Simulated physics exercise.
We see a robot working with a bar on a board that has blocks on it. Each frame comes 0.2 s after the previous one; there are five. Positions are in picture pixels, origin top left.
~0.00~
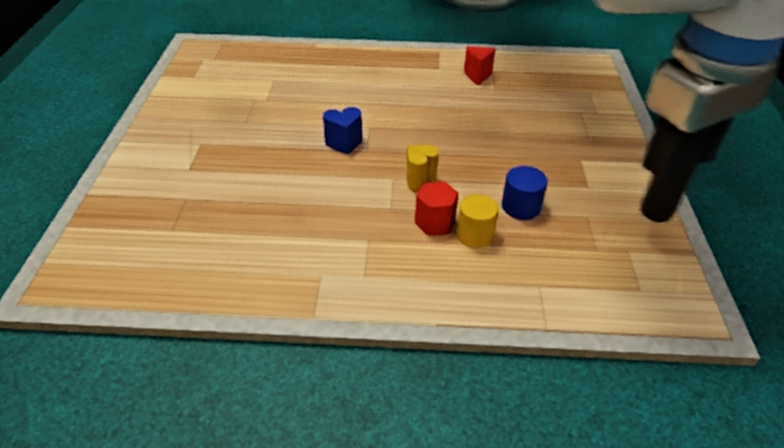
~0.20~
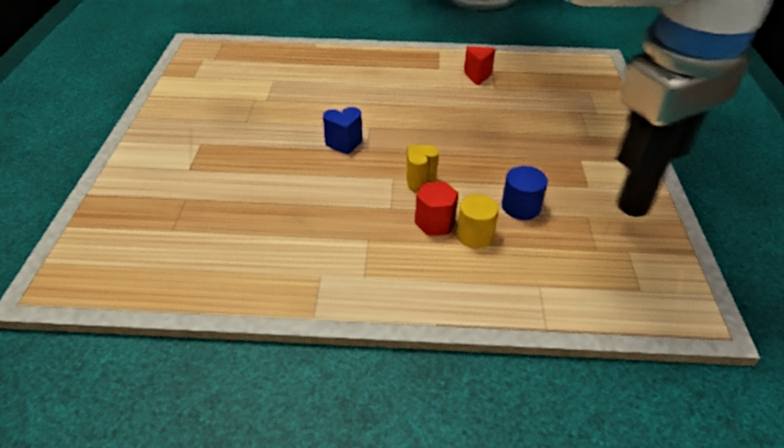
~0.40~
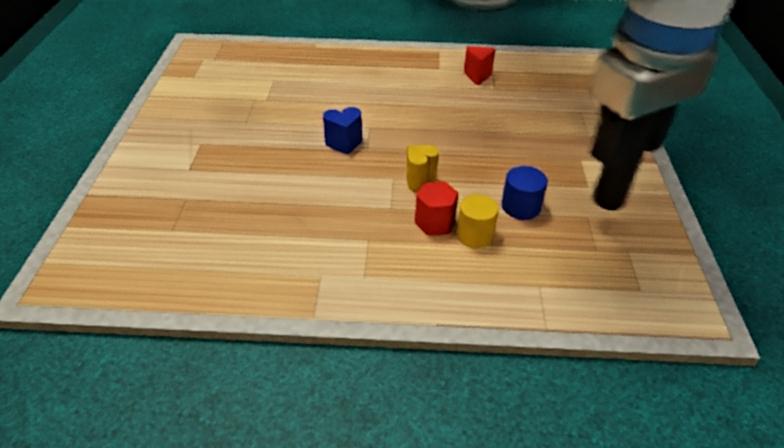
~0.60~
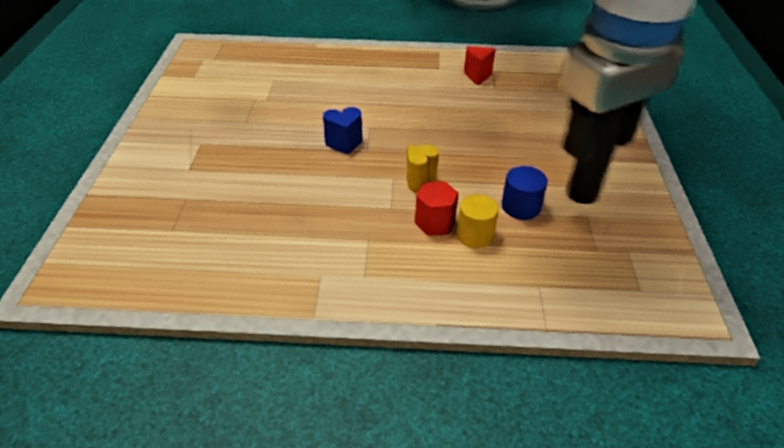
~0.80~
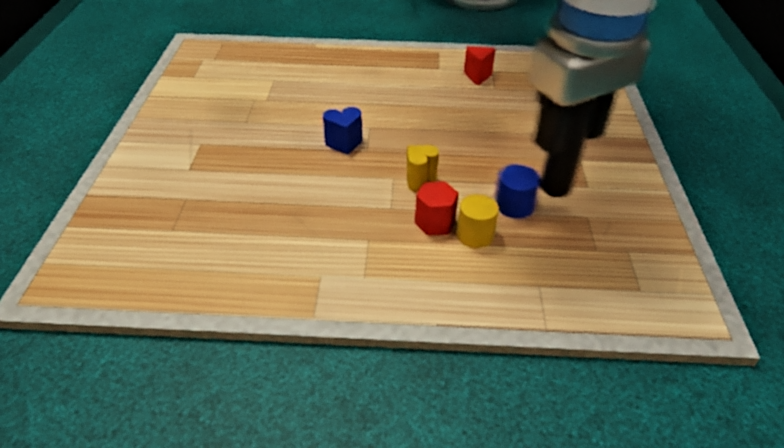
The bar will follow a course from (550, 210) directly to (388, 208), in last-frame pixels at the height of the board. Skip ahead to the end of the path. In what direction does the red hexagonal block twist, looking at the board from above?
In a top view, it turns counterclockwise.
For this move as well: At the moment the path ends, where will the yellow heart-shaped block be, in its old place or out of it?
That block is going to get moved.
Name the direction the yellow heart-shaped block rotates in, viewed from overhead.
From above, the yellow heart-shaped block will be seen to turn clockwise.
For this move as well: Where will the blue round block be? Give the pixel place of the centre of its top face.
It should be at (391, 157) by then.
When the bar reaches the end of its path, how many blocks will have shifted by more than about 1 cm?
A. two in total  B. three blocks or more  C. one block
That would be B.
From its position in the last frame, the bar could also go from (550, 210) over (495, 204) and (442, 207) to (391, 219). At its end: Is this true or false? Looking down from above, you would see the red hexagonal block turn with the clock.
False.
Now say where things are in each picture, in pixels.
Bar's lower end (656, 213); yellow heart-shaped block (421, 153); red hexagonal block (438, 193); yellow round block (479, 206); blue round block (527, 178), in the first picture.
Bar (633, 208); blocks still, in the second picture.
Bar (608, 202); blocks still, in the third picture.
Bar (582, 196); blocks still, in the fourth picture.
Bar (555, 189); yellow heart-shaped block (421, 153); red hexagonal block (438, 193); yellow round block (479, 206); blue round block (520, 177), in the fifth picture.
On the path given first. One third of the way, bar (498, 188); blue round block (465, 170).
Two thirds of the way, bar (442, 187); yellow heart-shaped block (407, 144), turned 25° clockwise; red hexagonal block (421, 198), turned 25° anticlockwise; blue round block (421, 161).
At the end, bar (388, 187); yellow heart-shaped block (403, 138), turned 55° clockwise; red hexagonal block (394, 204), turned 95° anticlockwise; yellow round block still; blue round block (391, 157).
